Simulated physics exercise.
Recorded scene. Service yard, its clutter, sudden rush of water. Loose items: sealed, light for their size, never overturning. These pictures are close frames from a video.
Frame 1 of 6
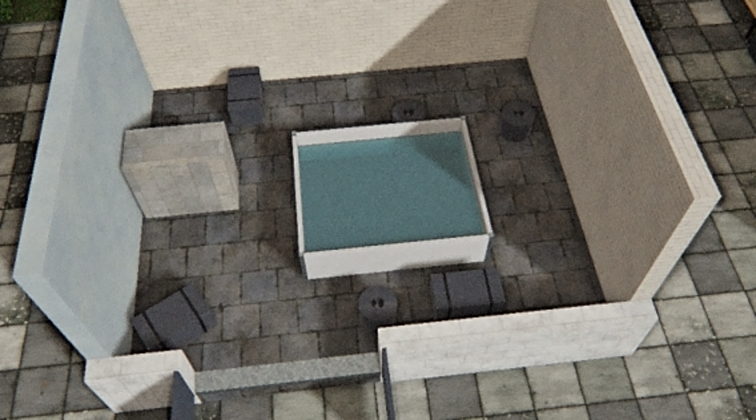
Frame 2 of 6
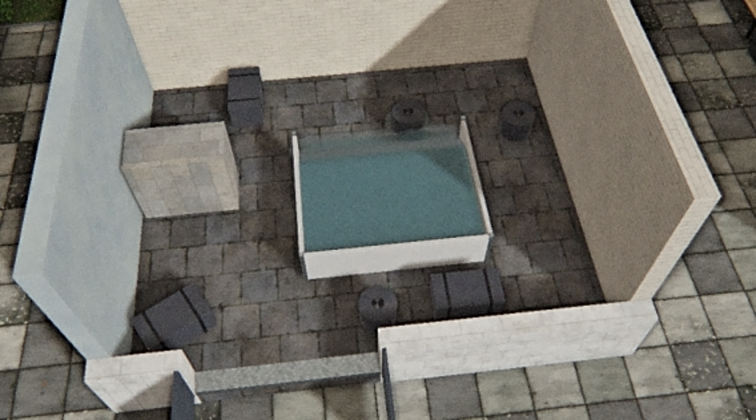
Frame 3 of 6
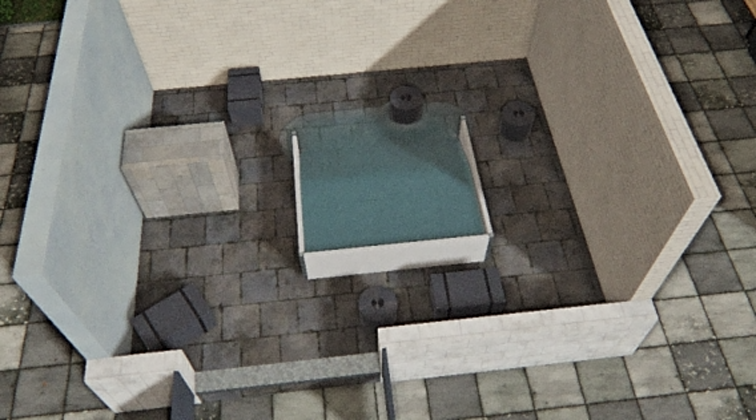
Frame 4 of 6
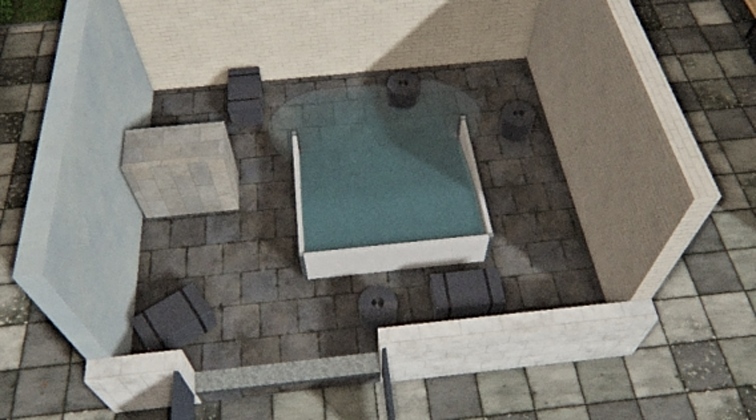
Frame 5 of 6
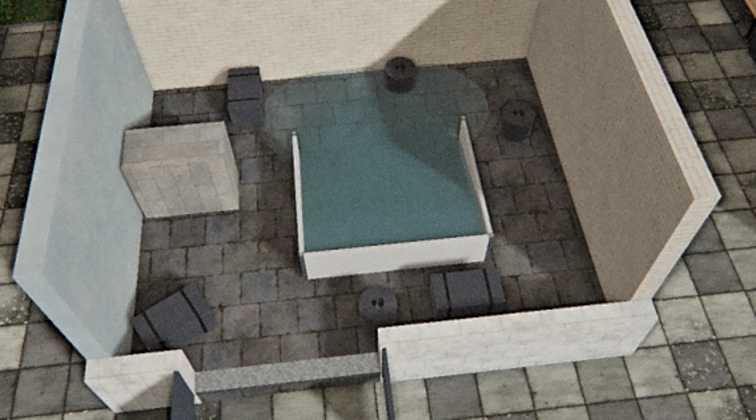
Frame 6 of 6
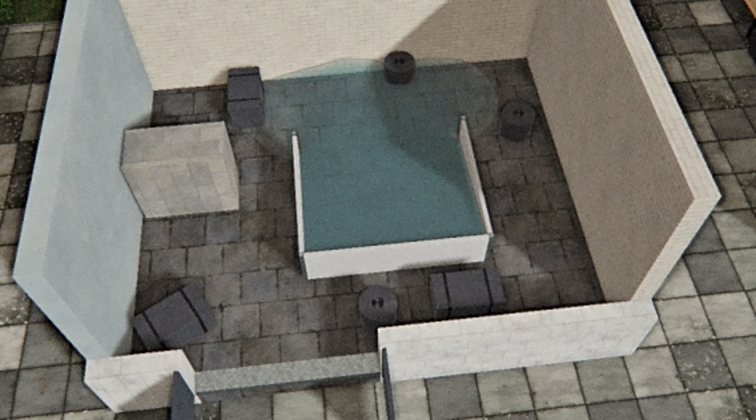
Water pours from the back of a white-walled pool and pushes a dark tub backward.
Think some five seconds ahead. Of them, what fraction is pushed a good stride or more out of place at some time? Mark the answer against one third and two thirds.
One to two thirds of them.
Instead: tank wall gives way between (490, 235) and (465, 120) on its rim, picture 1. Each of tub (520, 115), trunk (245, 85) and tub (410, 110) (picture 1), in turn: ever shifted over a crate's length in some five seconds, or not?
Lab note - in sequence: Made it that far; made it that far; never that far.
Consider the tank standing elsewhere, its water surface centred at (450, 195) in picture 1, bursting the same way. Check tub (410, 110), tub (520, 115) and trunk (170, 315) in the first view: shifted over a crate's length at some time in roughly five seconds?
Taking them in turn: Got sent well off; got sent well off; kept near its start.
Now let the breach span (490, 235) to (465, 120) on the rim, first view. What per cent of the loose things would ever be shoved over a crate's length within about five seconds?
I'd say near 90 %.
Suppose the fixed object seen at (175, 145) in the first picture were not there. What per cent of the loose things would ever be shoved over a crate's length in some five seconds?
Around 70 in a hundred.
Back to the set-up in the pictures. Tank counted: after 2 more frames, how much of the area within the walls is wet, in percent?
About 40 percent.
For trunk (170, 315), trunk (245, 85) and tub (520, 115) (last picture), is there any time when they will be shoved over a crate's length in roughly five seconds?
Short of that; goes that far; goes that far.
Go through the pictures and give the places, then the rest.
The first picture shows a tub at (409, 112), on the bottom; a trunk at (171, 315) rests on the ground; 0 of 7 have shifted.
The second picture shows a tub at (408, 111) rests on the ground; a trunk at (171, 315) rests on the ground; 0 of 7 have shifted.
The third picture shows a tub at (406, 98) rests on the ground, close to its start; a trunk at (171, 315), on the bottom; 1 of 7 have shifted.
The fourth picture shows a tub at (403, 83) rests on the ground, a stride from its start; a trunk at (171, 315), on the bottom; 1 of 7 have shifted.
The fifth picture shows a tub at (401, 68), on the bottom, a stride from its start; a trunk at (171, 315), on the bottom; 1 of 7 have shifted.
The sixth picture shows a tub at (400, 61) floats, a stride from its start; a trunk at (171, 315), on the bottom; 1 of 7 have shifted.
A moment on, 1 of 7 are well off their spots; 1 afloat.
Next, 2 of 7 are well off their spots; 1 afloat.
Later, 3 of 7 are well off their spots; 3 afloat.
In the end, 4 of 7 are well off their spots, and 4 have been at some point; 4 afloat.
